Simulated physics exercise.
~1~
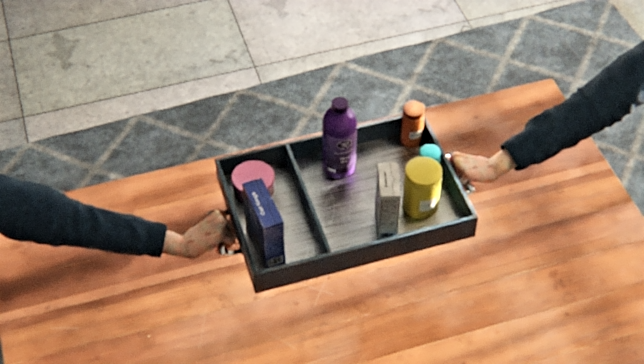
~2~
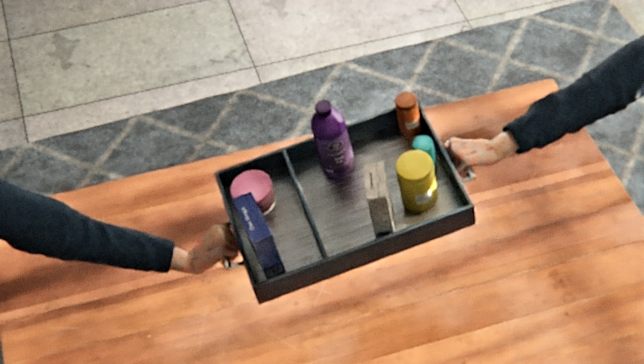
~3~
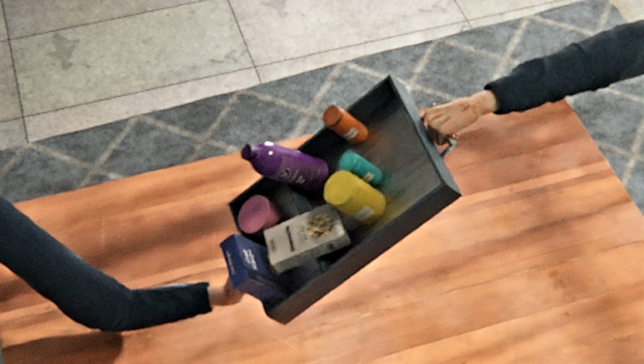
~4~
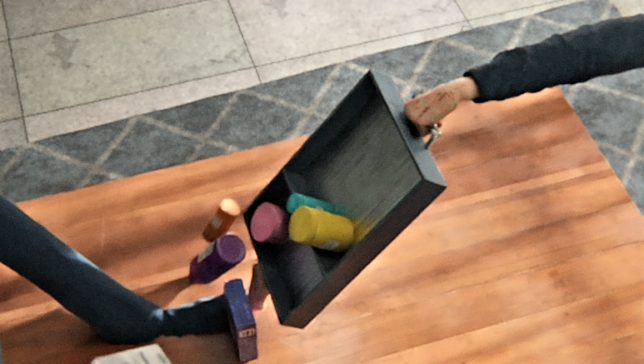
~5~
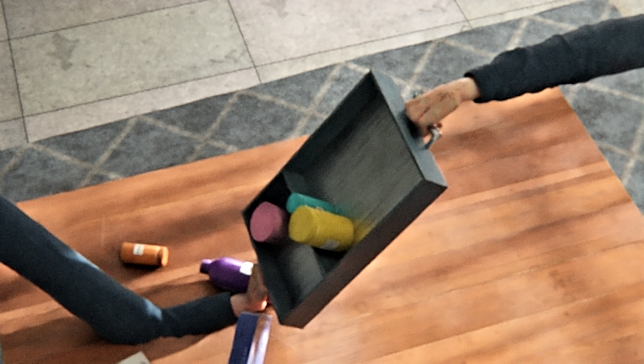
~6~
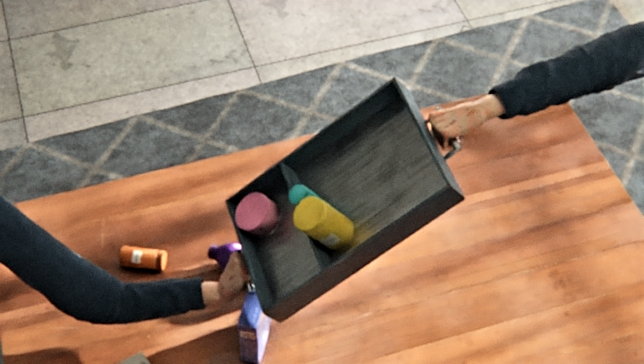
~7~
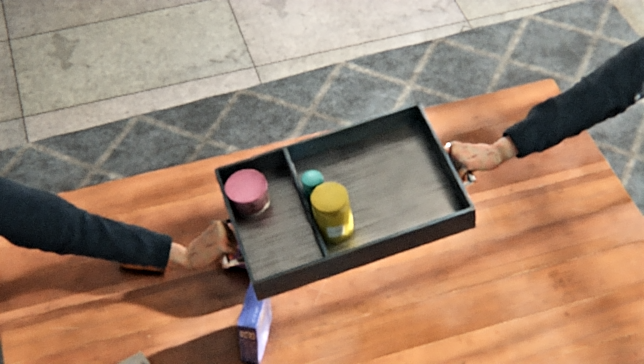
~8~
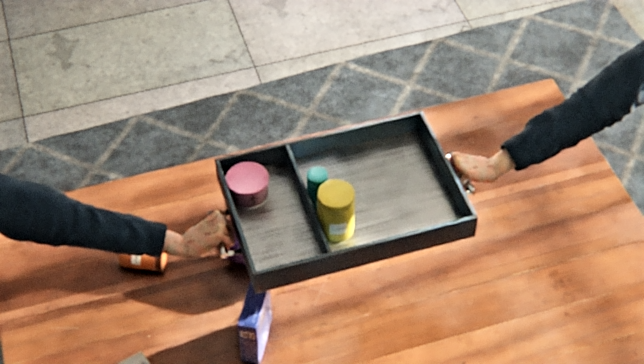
In this clip, two hands tip a divided crate steeply down to the left, spilling a blue packet, white packet, orange shaker and purple bottle onto the table, then level it with the pink tub, turquoise shaker and yellow jar still inside, the latter two shifted left.
